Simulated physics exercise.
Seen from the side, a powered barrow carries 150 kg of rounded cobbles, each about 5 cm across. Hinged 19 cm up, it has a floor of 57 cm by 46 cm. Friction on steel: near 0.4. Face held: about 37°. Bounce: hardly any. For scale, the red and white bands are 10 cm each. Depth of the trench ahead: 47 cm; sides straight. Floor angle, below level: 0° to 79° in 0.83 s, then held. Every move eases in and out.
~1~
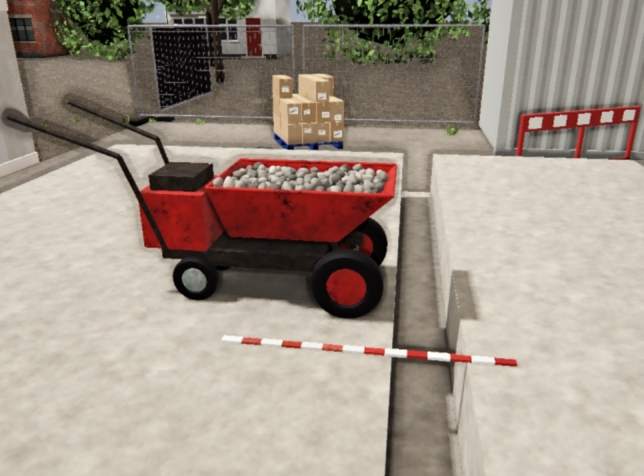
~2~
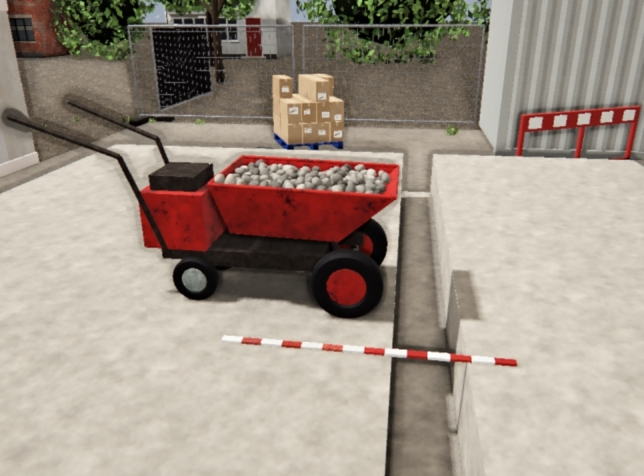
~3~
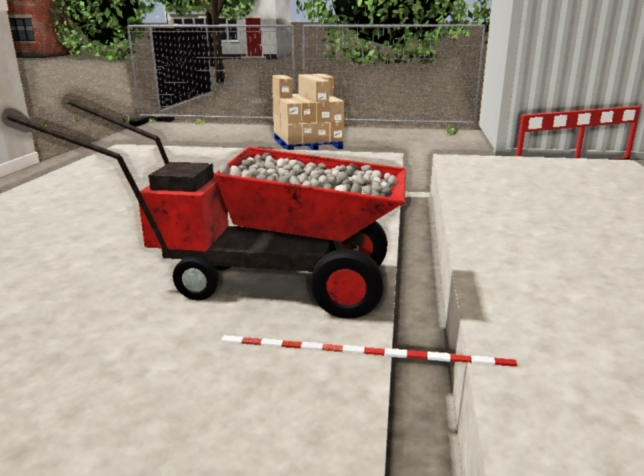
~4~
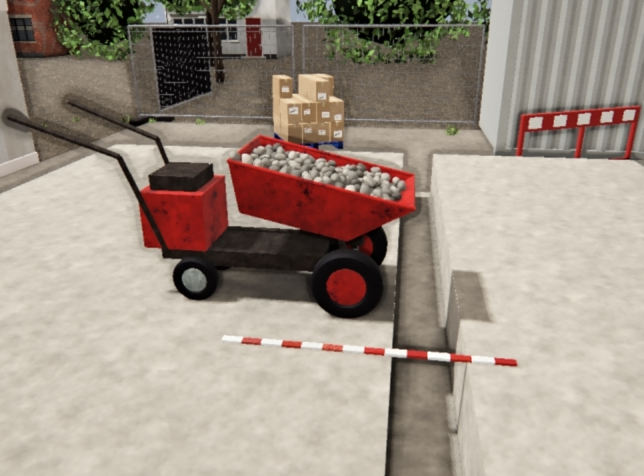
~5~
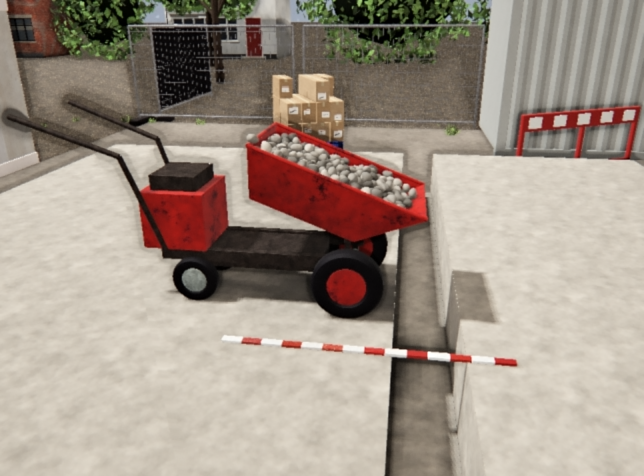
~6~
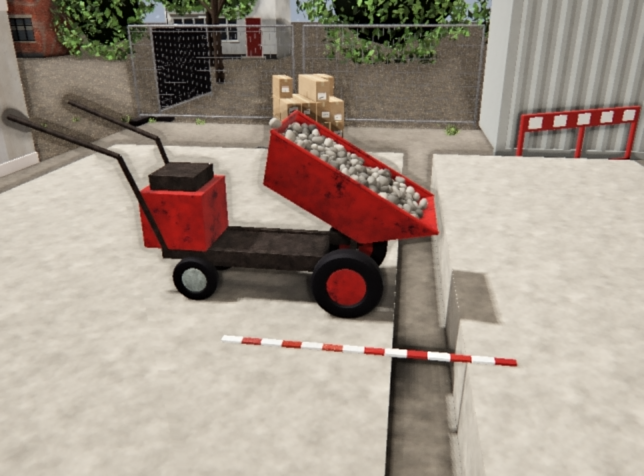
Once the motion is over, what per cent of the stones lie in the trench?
10 %.
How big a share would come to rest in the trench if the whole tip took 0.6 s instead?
Around 5 per cent would end in the trench.
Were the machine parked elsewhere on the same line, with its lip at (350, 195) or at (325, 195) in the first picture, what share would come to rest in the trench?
First spot about 75, second spot about 100 per cent.
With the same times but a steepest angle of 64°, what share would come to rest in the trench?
It would come to about 20 percent.
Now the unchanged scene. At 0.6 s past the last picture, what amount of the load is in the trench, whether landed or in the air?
I'd put it near 5 per cent.
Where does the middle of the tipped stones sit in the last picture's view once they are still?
Centre estimate: Around (518, 299).
Then, 0.3 s after the last picture the floor is at 66°, 100 % in the tray; the foremost stones are at (460, 271).
Then, 0.6 s after the last picture the floor is at 79°, 48 % in the tray, 4 % in the trench, 48 % past the trench; the foremost stones are at (559, 308).
Then, 0.9 s after the last picture the floor is at 79°, 18 % in the tray, 8 % in the trench, 74 % past the trench; the foremost stones are past the picture's edge.
Then, 2.9 s after the last picture the floor is at 79°, 13 % in the tray, 10 % in the trench, 76 % past the trench; the foremost stones are past the picture's edge.
